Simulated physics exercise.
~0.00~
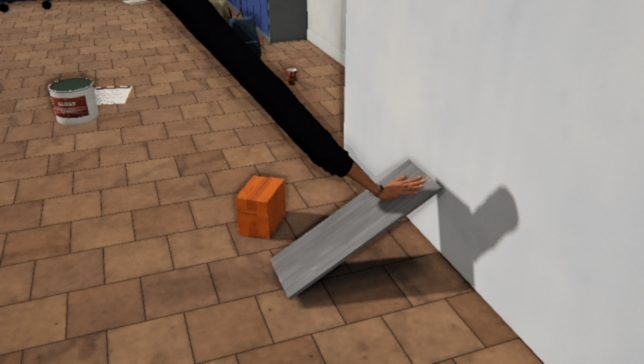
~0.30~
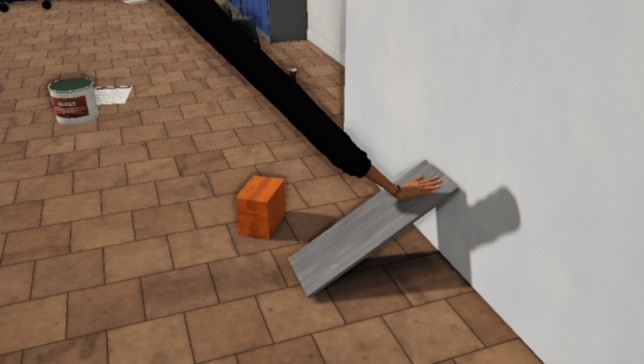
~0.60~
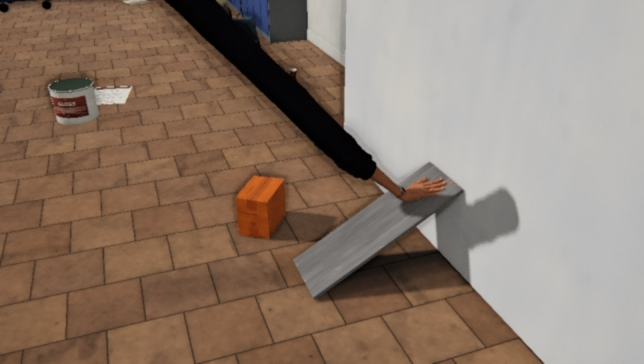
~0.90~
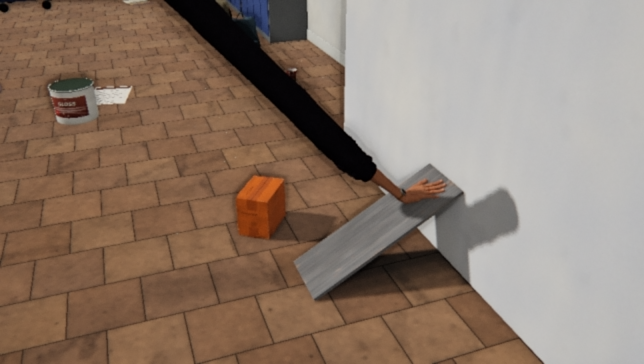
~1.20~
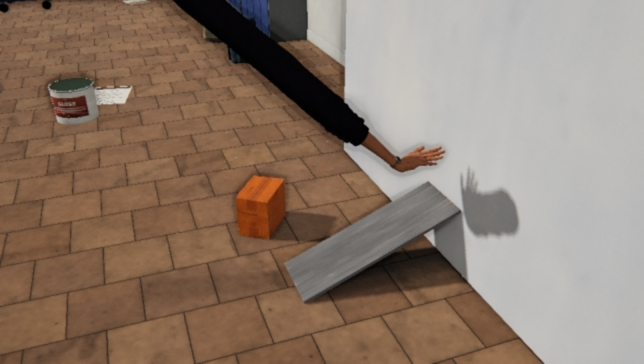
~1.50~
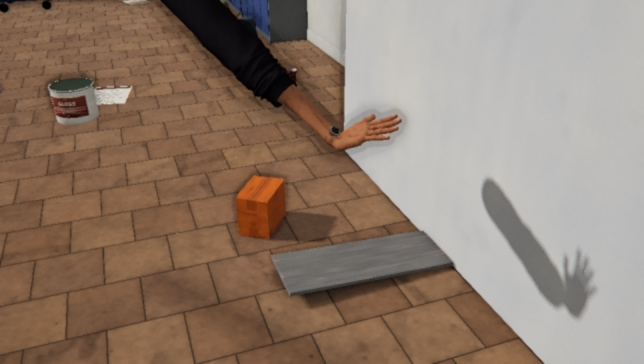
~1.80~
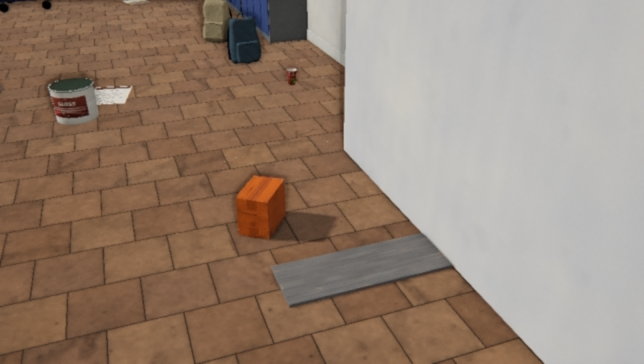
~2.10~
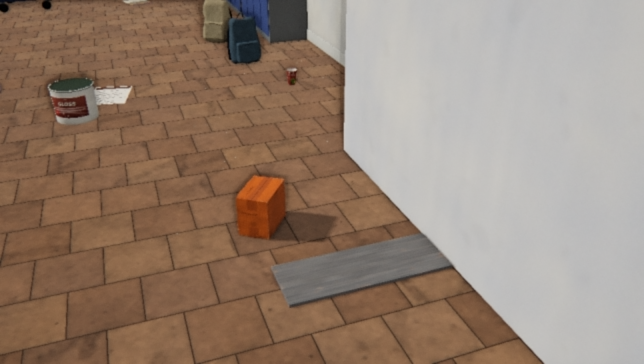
A hand leaning a grey board against a white wall and letting go, the board sliding down flat beside an orange box.
